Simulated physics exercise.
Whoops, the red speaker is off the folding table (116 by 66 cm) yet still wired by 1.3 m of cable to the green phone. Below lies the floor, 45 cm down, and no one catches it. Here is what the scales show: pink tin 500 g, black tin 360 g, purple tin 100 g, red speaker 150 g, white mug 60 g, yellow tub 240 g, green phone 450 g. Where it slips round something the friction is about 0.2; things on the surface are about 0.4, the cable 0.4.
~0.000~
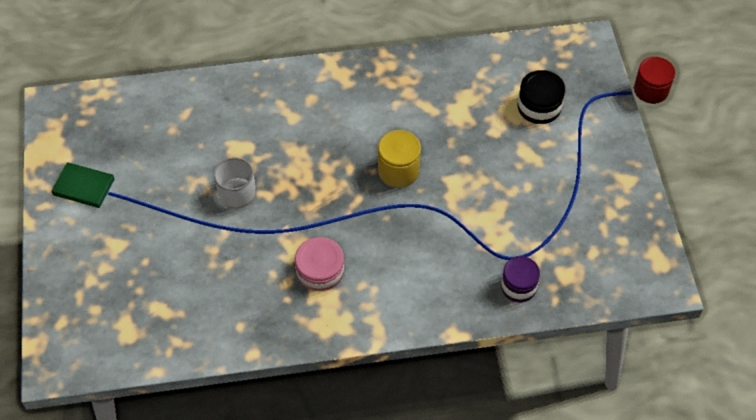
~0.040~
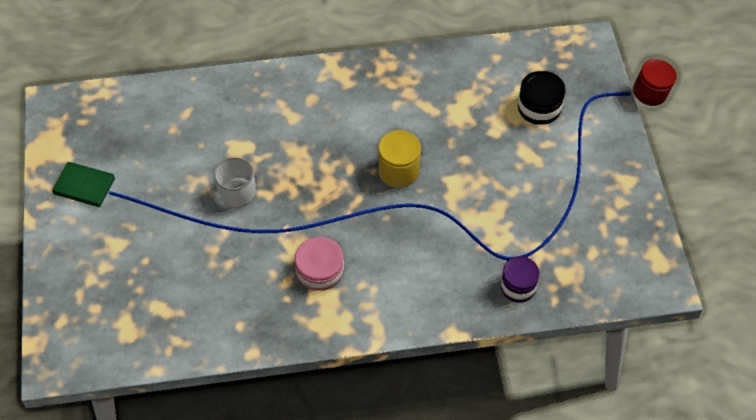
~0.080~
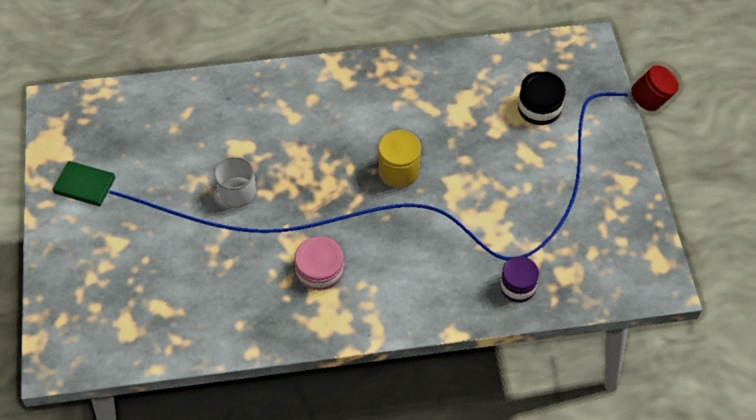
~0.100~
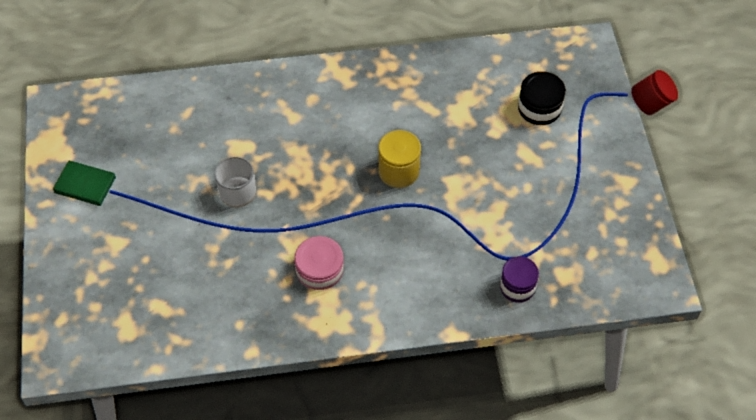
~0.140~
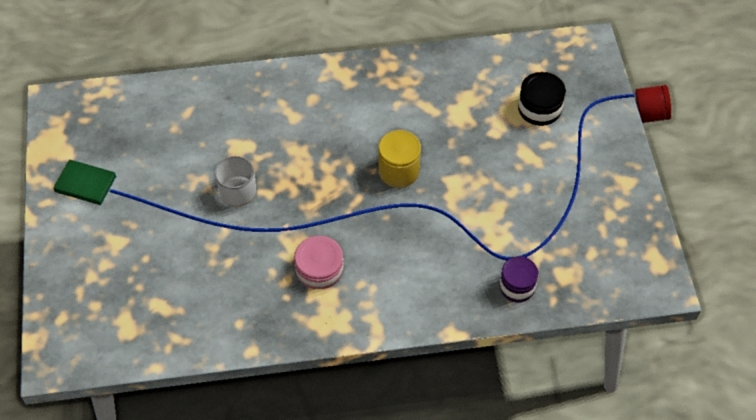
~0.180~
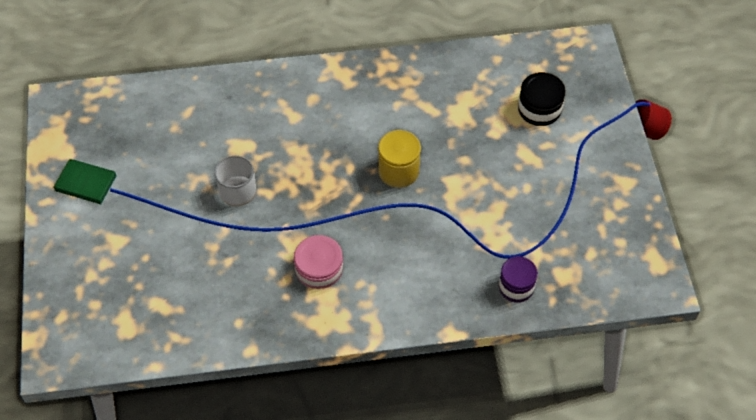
The footage shows a red cylindrical object wired by a blue cable to a green phone on a table among tins, a tub and a mug; the red object tilts over and drops beside the right edge, pulling the nearby cable.
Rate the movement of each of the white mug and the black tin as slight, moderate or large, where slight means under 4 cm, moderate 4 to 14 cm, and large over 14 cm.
Ratings - white mug: Moderate; black tin: Slight.
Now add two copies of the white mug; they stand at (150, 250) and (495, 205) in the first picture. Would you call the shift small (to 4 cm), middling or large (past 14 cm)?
Slight and big.
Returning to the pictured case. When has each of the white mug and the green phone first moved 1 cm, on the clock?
White mug 0.34 s; green phone 0.40 s, roughly.
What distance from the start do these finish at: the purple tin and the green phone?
Approx. final shift - purple tin: 0 cm; green phone: 2 cm.
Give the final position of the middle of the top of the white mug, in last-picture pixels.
(233, 132).
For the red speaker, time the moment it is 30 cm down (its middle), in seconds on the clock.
The clock reads 0.32 s at that moment.
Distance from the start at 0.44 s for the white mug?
White mug: Roughly 6 cm.
At 0.4 s, the cable's tail end at (118, 189); white mug 7 cm off its start, red speaker over the edge, green phone 1 cm off its start.
At 0.7 s, the cable's tail end at (123, 189); white mug 9 cm off its start, red speaker over the edge, green phone 2 cm off its start.
At 0.9 s, the cable's tail end at (123, 189); white mug 9 cm off its start at (233, 132), red speaker over the edge, green phone 2 cm off its start at (96, 180).
At 1.2 s, the cable's tail end at (123, 189); white mug 9 cm off its start, red speaker over the edge, green phone 2 cm off its start.
At 2.4 s, the cable's tail end at (123, 189); white mug 9 cm off its start at (233, 132), black tin 0 cm off its start at (543, 89), red speaker over the edge, green phone 2 cm off its start at (96, 180).
